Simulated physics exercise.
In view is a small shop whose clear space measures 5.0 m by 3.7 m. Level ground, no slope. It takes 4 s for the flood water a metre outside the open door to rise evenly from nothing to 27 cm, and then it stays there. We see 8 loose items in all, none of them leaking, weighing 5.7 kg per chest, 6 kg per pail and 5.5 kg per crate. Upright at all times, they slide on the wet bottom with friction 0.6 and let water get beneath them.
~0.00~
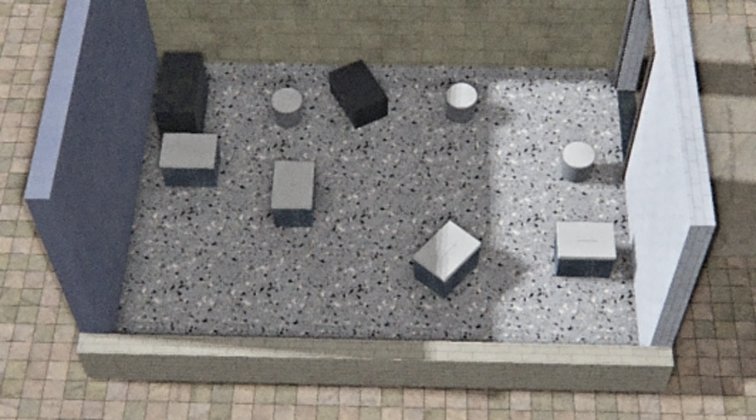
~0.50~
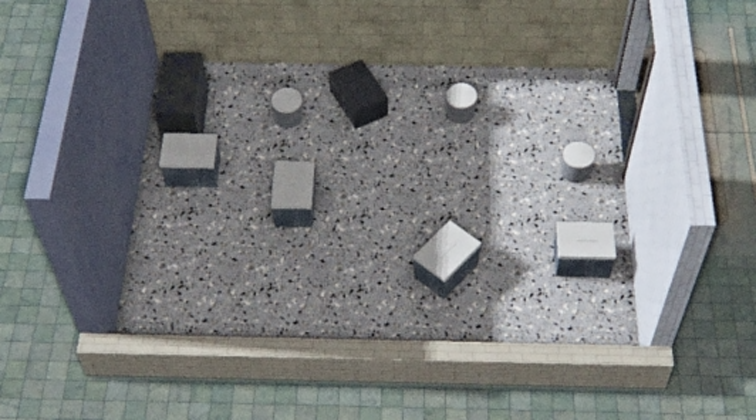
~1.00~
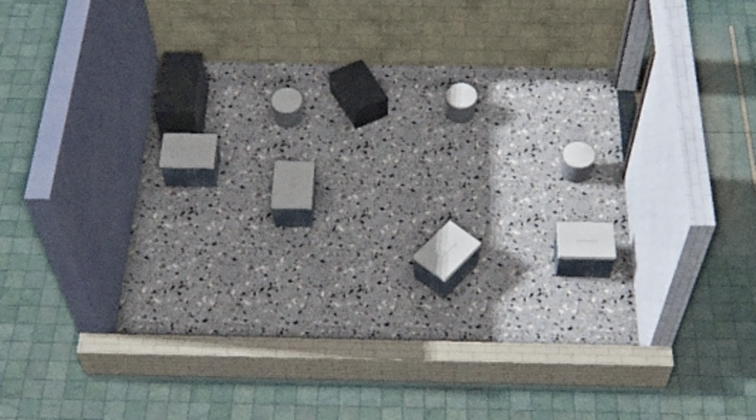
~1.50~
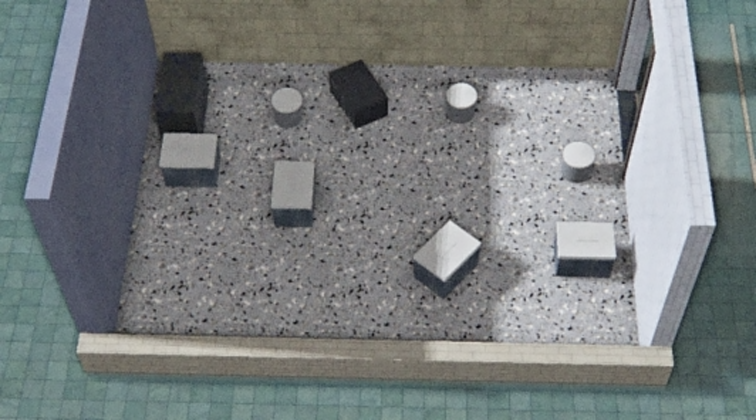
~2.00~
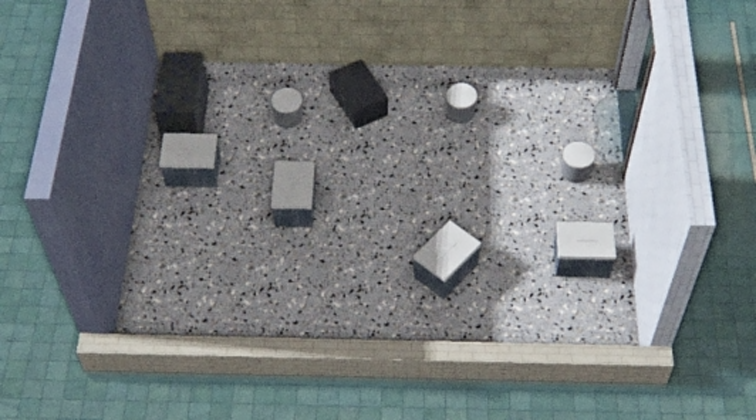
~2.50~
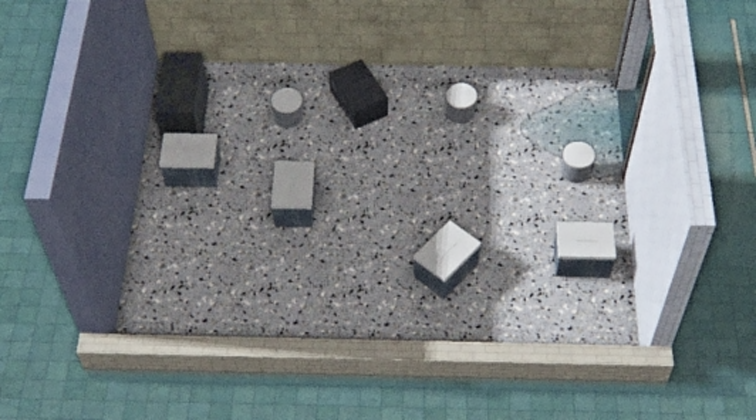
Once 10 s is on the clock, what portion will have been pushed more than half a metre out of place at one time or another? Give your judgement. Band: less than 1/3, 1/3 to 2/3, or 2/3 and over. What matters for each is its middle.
Band: 2/3 and over.
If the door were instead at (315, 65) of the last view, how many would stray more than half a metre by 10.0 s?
Then 6 of them would.
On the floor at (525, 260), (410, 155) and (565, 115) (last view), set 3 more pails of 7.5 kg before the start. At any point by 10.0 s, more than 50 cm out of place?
Order as asked - falls below the limit, exceeds the limit, exceeds the limit.
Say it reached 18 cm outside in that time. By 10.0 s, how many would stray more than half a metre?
Then 4.
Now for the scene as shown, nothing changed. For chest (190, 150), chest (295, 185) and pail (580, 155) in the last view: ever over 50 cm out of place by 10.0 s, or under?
Taking them in turn, the first is beyond the limit, the second beyond the limit and the third beyond the limit.
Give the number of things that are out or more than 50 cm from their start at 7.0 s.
I get 5.
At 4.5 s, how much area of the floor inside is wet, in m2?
Wet: Near 7.5 m2.
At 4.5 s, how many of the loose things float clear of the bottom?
By my count, 0.
After 3.5 s 0 of 8 are over 50 cm from their spots; 0 afloat.
After 4.5 s 1 of 8 are over 50 cm from their spots; 0 afloat.
After 7.0 s 5 of 8 are over 50 cm from their spots; 4 afloat.
After 10.0 s 6 of 8 are over 50 cm from their spots, and 6 have been at some point; 6 afloat.
